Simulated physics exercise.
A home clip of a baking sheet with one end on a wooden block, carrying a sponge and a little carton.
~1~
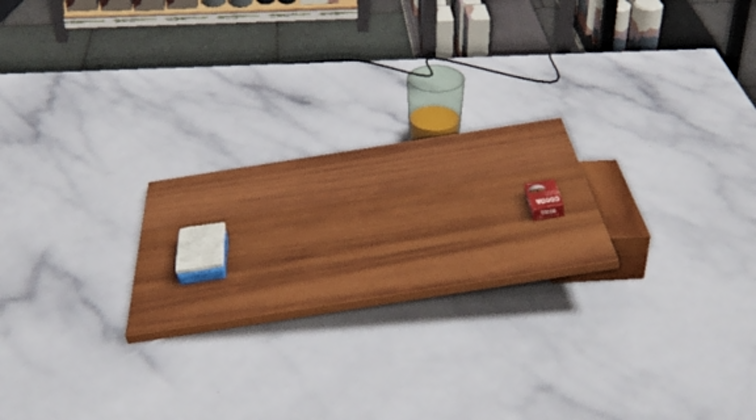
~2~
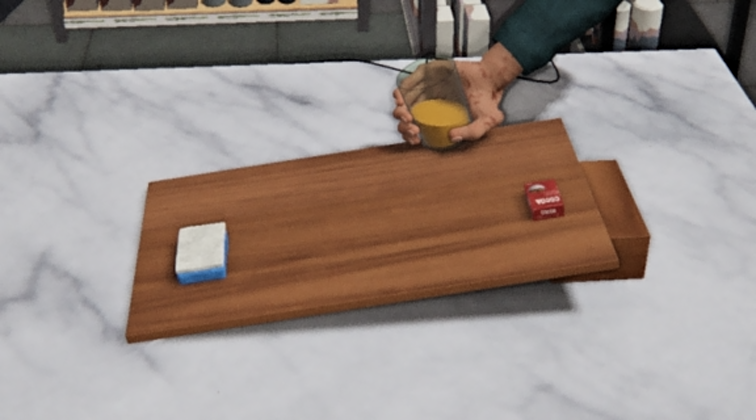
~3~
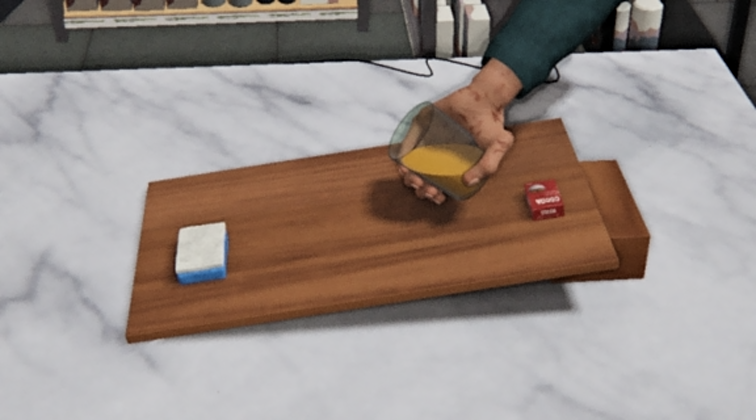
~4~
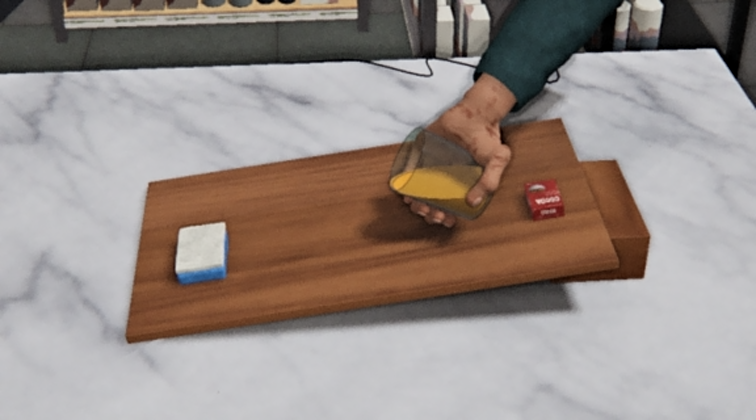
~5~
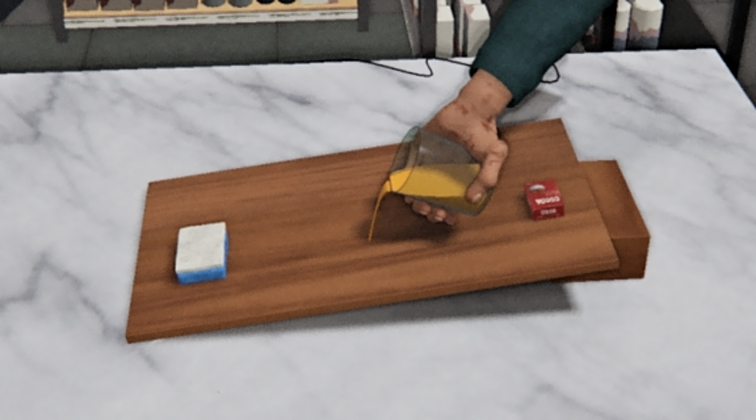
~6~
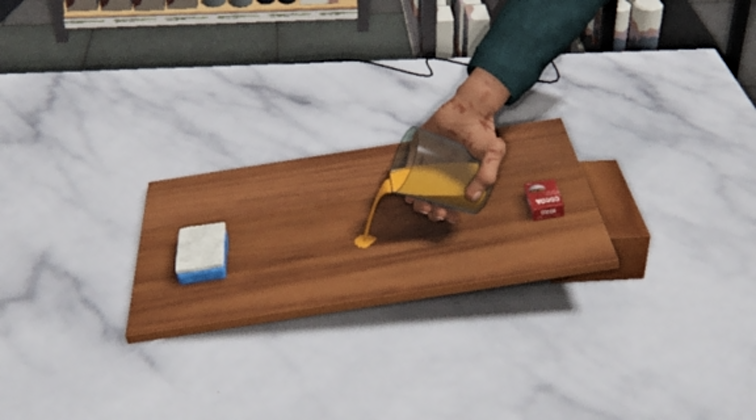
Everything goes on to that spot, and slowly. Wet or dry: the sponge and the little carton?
The sponge ends up in the puddle and the little carton remains untouched.
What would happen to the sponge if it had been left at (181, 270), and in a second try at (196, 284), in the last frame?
Option one leaves it sitting in the spill; option two leaves it sitting in the spill.
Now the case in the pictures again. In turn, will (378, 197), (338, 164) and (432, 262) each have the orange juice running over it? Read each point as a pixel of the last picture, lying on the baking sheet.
Spot by spot: Missed, then missed, then missed.
Shortly, it runs down to the left; the sponge is wet along its edge; the little carton is still dry.
Then, it runs down to the left and off the end; the sponge is wet along its edge; the little carton is still dry.
At the finish, it runs down to the left and off the end; the sponge is wet along its edge; the little carton is still dry.
